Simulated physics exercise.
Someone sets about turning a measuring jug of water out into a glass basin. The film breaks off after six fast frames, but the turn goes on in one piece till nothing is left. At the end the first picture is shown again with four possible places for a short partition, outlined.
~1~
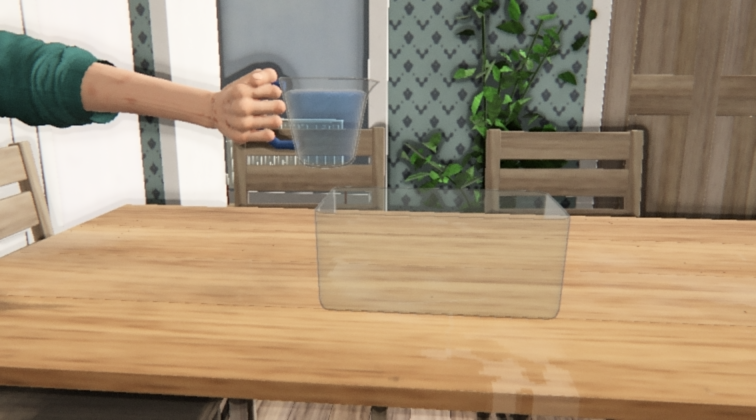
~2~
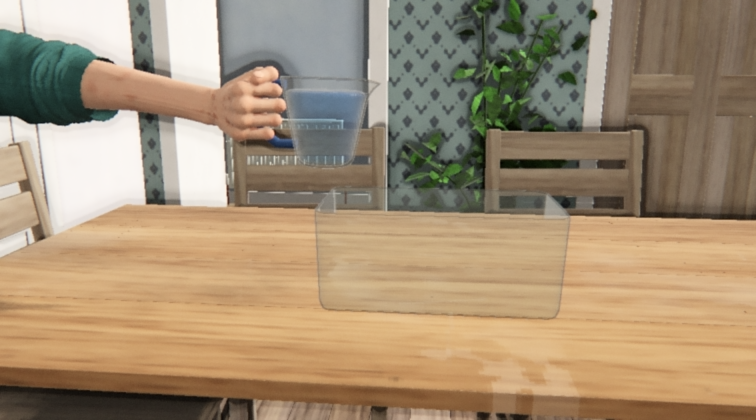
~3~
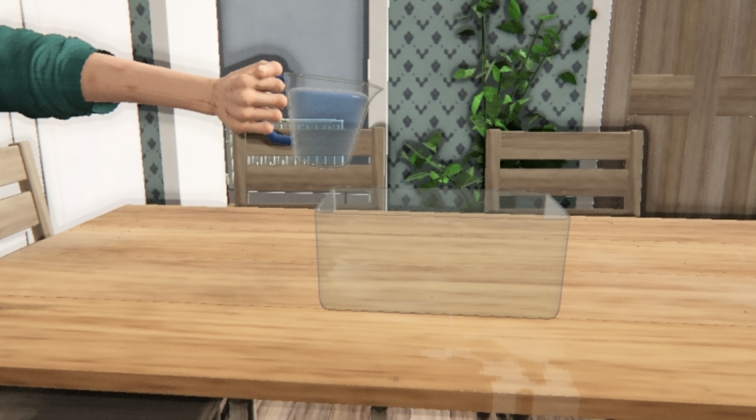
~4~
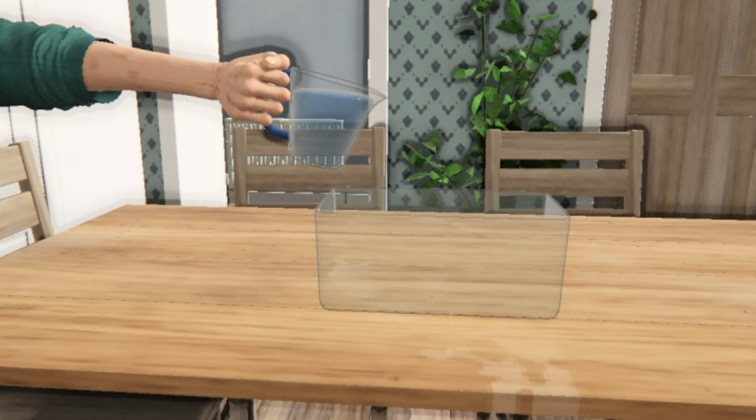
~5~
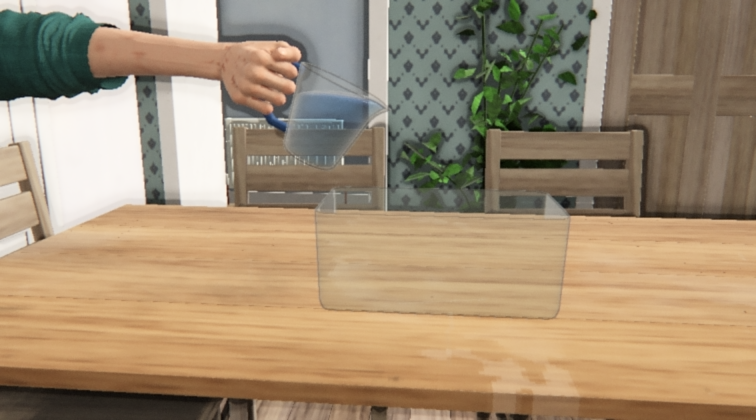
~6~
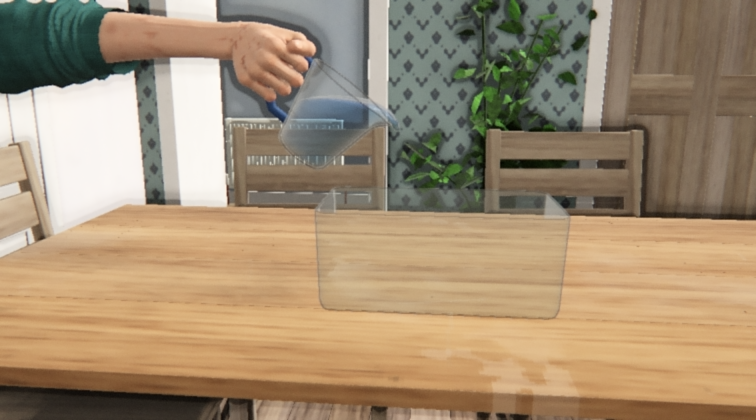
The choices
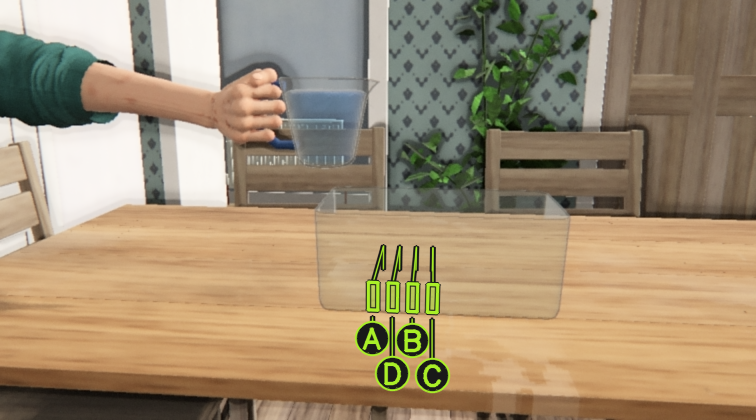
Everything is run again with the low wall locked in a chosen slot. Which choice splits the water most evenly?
B is best.
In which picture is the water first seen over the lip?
In picture 6.
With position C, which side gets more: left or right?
The left one.
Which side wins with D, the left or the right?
The right one.
On the marked copy, A at (372, 316); B at (412, 318); C at (432, 319); D at (392, 317).
Choosing A, about 4 % ends left of the wall and 95 % right of it.
Choosing B, about 53 % ends left of the wall and 46 % right of it.
Choosing C, about 76 % ends left of the wall and 23 % right of it.
Choosing D, about 23 % ends left of the wall and 76 % right of it.
